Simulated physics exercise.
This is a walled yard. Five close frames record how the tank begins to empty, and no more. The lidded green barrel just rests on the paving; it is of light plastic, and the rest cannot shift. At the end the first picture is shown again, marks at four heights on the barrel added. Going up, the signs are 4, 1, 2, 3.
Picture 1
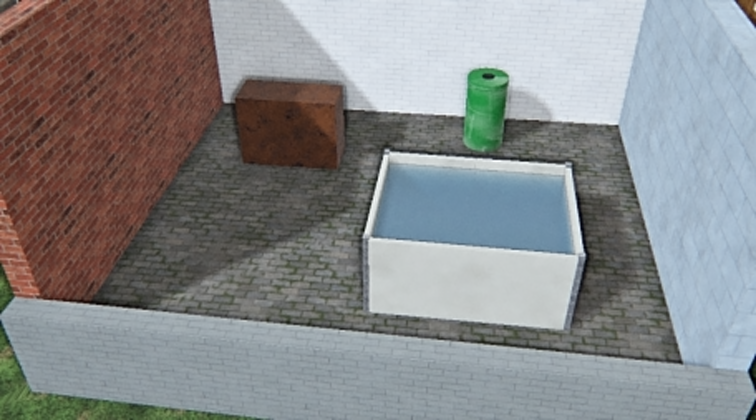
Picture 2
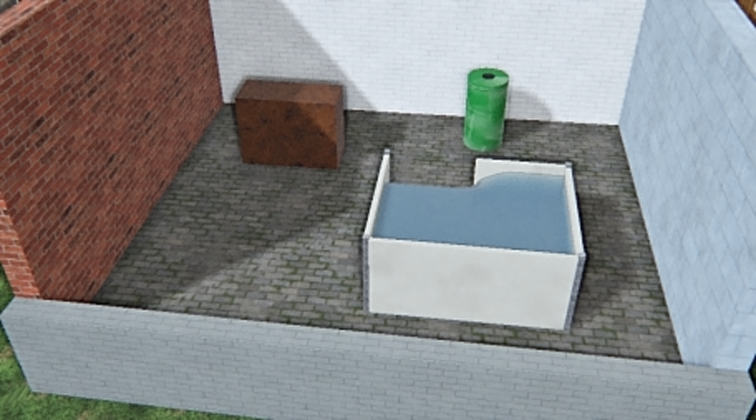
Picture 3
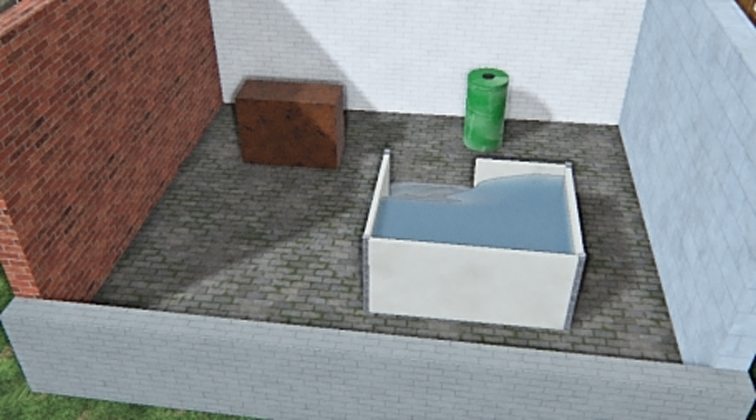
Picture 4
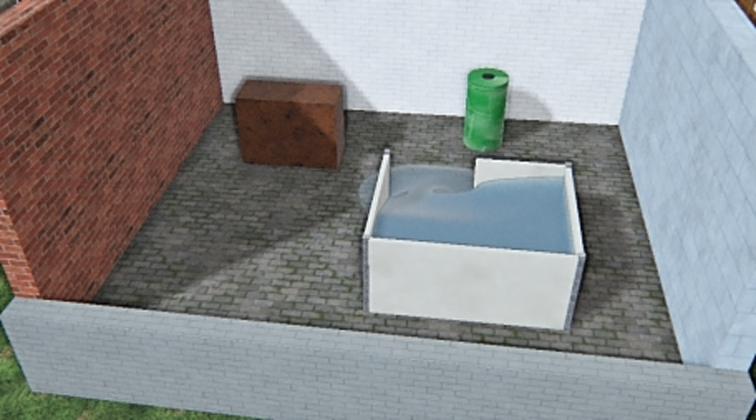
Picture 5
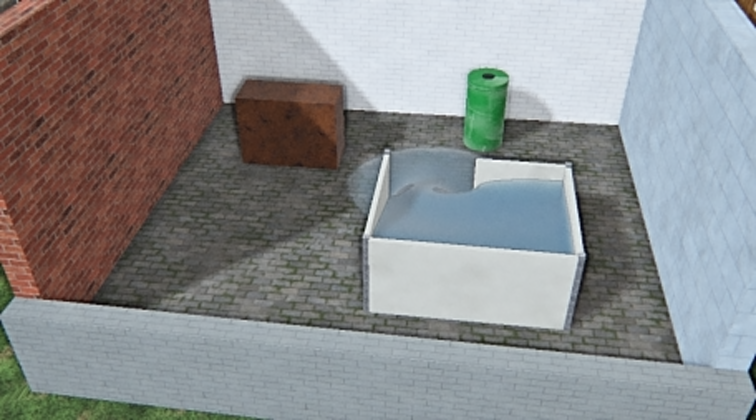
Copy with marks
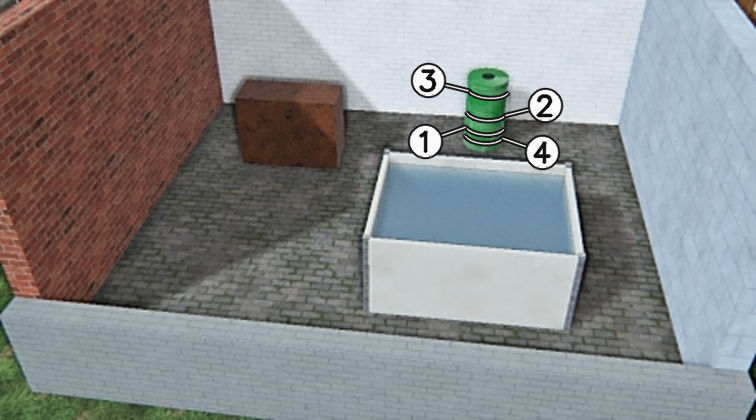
In a walled yard, a white tank's back wall opens and water spreads behind it.
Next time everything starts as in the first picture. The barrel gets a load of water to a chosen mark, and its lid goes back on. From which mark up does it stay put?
Choose 2.
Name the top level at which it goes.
The answer is 1.
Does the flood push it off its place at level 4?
Yes, it does.
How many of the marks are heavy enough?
Two of the four.
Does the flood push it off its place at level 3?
No, that is safe.
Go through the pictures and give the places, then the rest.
In the first picture, lid of the green barrel at (489, 77); tank full, its middle at (474, 207).
In the second picture, water covers 2 % of the ground, mostly out of sight from here.
In the third picture, water covers 4 % of the ground, mostly out of sight from here.
In the fourth picture, 7 % of the ground under water, its edge towards the barrel at (383, 173).
In the fifth picture, lid of the green barrel at (489, 77); 10 % of the ground under water, its edge towards the barrel at (435, 149).
In white, 1 at (484, 135); 2 at (485, 120); 3 at (488, 98); 4 at (483, 143); from the bottom up 4, 1, 2, 3.
With 1, it is pushed about twice its own width away.
With 2, it does not move.
With 3, it does not move.
With 4, it is pushed about 4 times its own width away.
